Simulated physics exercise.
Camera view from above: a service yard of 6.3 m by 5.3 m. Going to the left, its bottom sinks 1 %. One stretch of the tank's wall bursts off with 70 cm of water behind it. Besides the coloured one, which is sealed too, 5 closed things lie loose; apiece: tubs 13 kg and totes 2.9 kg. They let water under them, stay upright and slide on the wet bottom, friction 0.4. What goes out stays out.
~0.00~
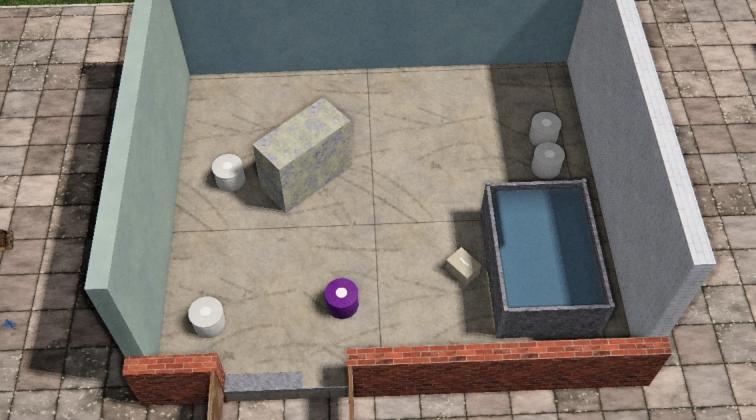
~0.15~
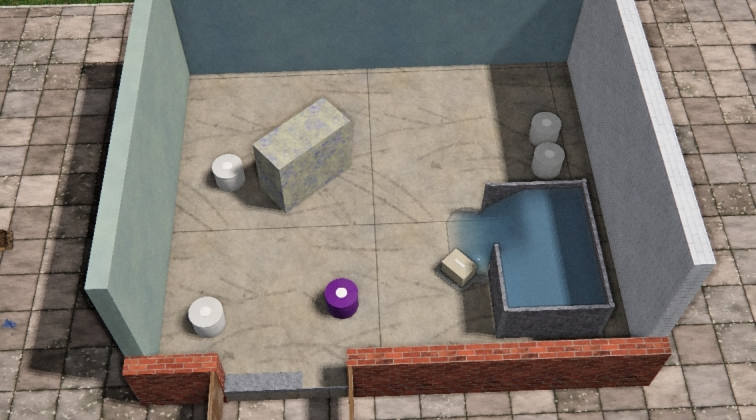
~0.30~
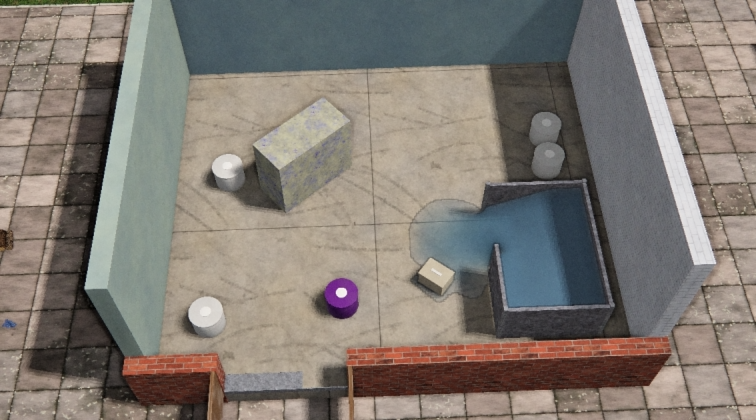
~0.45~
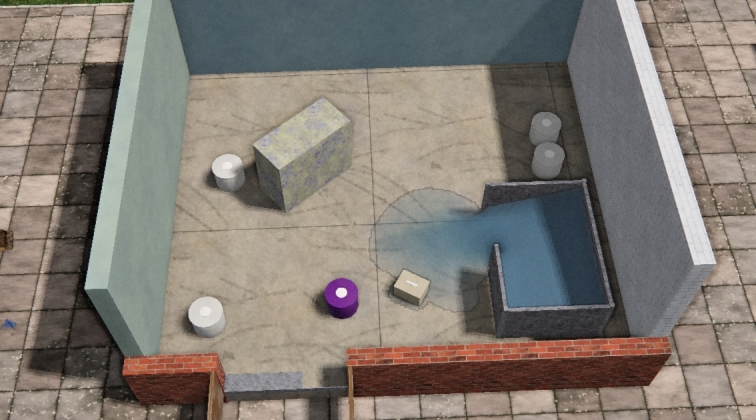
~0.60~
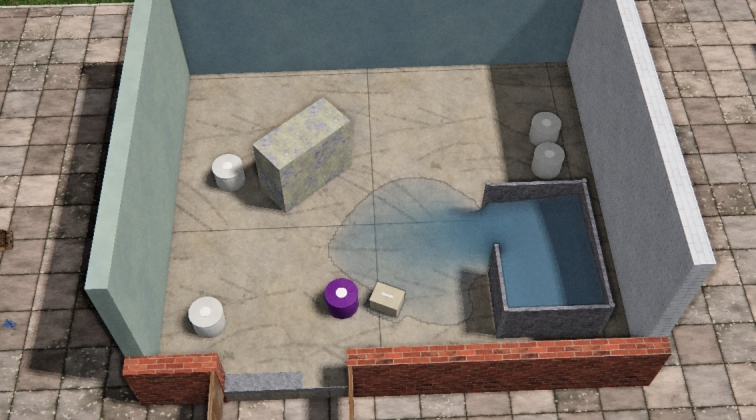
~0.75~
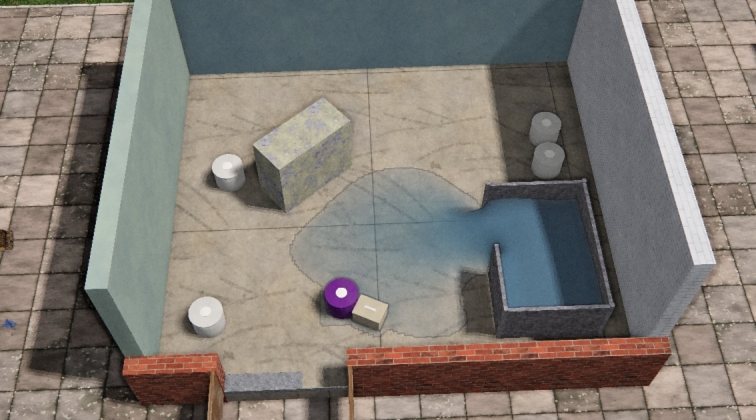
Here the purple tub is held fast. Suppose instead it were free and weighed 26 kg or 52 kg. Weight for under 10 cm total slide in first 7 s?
I reckon it stays put only when heavier.
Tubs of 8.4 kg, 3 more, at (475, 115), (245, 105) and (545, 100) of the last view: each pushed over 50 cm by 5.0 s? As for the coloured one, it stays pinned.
Within it, beyond it, within it.
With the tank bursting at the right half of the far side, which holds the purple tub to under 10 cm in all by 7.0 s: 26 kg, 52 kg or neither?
Then the smaller load will do.
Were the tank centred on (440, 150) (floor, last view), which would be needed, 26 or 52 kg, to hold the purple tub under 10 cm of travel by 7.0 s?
Then the outcome is clear: Even the lighter works.
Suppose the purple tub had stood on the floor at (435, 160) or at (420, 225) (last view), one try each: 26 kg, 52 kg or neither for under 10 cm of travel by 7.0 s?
First spot: Light mass works; second spot: No mass works.
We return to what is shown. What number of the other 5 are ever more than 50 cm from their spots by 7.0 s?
The answer here is 2.
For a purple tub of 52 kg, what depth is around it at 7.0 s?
Depth: Approx. 5 cm.
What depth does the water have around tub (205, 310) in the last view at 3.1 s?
Depth: Near 9 cm.
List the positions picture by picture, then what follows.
The first frame shows the purple tub at (342, 293), on the bottom; 2.5 m2 under water; 0 of 6 have shifted.
The second frame shows the purple tub at (342, 293) rests on the ground; 3.0 m2 under water; 1 of 6 have shifted.
The third frame shows the purple tub at (342, 293) rests on the ground; water covers 3.8 m2; 1 of 6 have shifted.
The fourth frame shows the purple tub at (342, 293) rests on the ground; water covers 4.9 m2; 1 of 6 have shifted.
The fifth frame shows the purple tub at (342, 293) rests on the ground; water covers 6.2 m2; 1 of 6 have shifted.
The sixth frame shows the purple tub at (342, 293) rests on the ground; 7.6 m2 under water; 1 of 6 have shifted.
After 1.4 s the purple tub would be 18 cm from its start with 26 kg and 0 cm from its start with 52 kg; 8 cm of water round it then.
After 3.1 s the purple tub would be 55 cm from its start with 26 kg and 0 cm from its start with 52 kg; 6 cm of water round it then.
After 4.9 s the purple tub would be 51 cm from its start with 26 kg and 0 cm from its start with 52 kg; 11 cm of water round it then.
After 7.0 s the purple tub would be 51 cm from its start with 26 kg and 0 cm from its start with 52 kg; 5 cm of water round it then.
